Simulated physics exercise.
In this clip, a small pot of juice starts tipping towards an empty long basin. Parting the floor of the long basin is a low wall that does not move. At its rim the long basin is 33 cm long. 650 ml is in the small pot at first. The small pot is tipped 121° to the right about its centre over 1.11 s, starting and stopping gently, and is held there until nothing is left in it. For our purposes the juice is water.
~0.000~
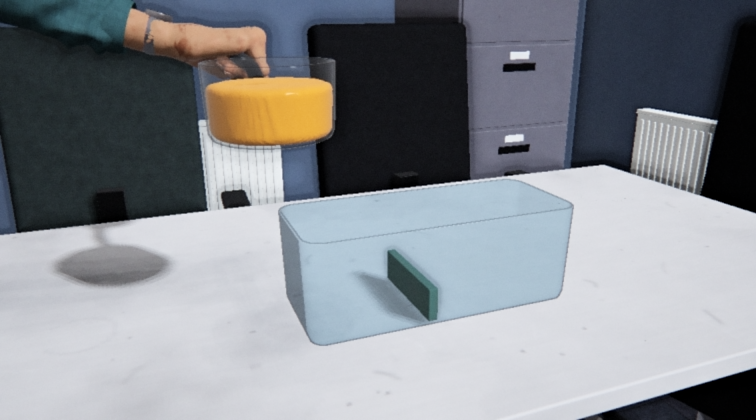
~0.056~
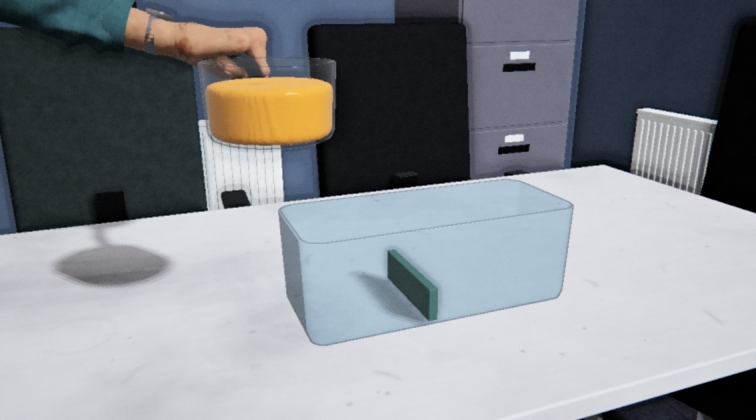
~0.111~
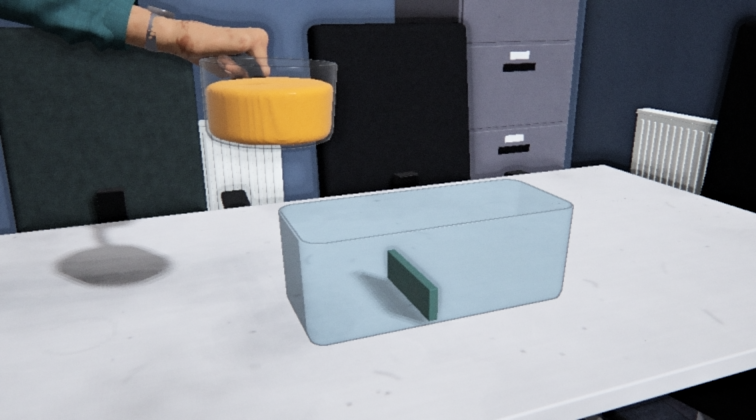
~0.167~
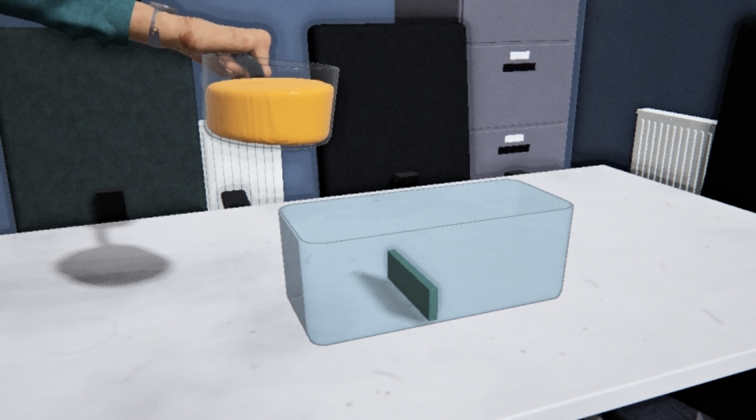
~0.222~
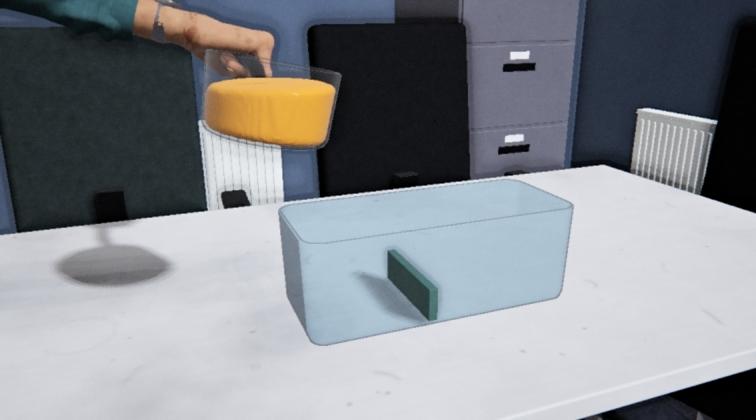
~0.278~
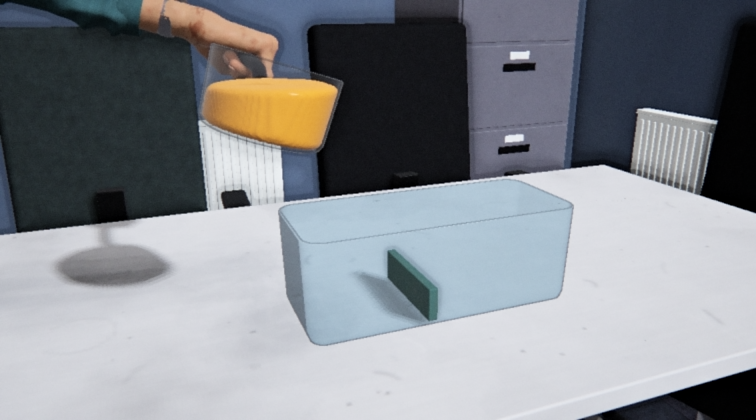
At the start, a hand holds a small clear pot of orange juice level above a white table, up and to the left of an empty long basin with a low green wall inside. The hand then gradually tilts the pot slightly to the right, while the basin and wall stay still.
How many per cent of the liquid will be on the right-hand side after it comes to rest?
Some 13 per cent will be on the right-hand side.
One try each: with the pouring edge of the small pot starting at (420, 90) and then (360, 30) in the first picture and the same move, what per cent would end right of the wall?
The first try gives 90 percent and the second 60 percent.
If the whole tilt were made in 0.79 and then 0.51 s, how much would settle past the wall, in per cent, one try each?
I'd say 10 percent on the first go, 20 percent on the next.
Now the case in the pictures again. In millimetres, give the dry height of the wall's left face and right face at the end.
I'd say some 10 mm on the left and some 36 mm on the right.
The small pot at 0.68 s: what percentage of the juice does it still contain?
Close to 48 percent of the liquid remains at that time.
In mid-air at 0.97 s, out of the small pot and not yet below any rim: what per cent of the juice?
Close to 8 per cent.
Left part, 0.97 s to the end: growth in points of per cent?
It comes to near 6 per cent.
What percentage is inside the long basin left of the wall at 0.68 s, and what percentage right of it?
16 on the left, 0 on the right, roughly.
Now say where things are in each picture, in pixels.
Tilt 0°; pouring edge (331, 62); surface from (204, 88) to (328, 82); the long basin's rim runs from (289, 226) to (544, 193); the wall's top is at (411, 269), in the first frame.
Tilt 1°; pouring edge (331, 63); surface from (205, 88) to (327, 82), in the second frame.
Tilt 3°; pouring edge (333, 65); surface from (205, 88) to (328, 83), in the third frame.
Tilt 7°; pouring edge (334, 69); surface from (207, 87) to (329, 83), in the fourth frame.
Tilt 12°; pouring edge (336, 75); surface from (206, 88) to (331, 85), in the fifth frame.
Tilt 18°; pouring edge (338, 83); surface from (206, 89) to (333, 84), in the sixth frame.
Then, 0.68 s in, the tilt is 81° and 47 per cent is still to pour, 17 is left of the wall and 0 right of it.
Then, 0.97 s in, the tilt is 116° and 4 per cent is still to pour, 80 is left of the wall and 8 right of it.
Then, 1.28 s in, the tilt is 121° and 0 per cent is still to pour, 86 is left of the wall and 13 right of it.
Then, 1.61 s in, the tilt is 121° and 0 per cent is still to pour, 86 is left of the wall and 13 right of it.
Finally, 86 per cent lies left of the wall, 13 right of it and 1 outside.
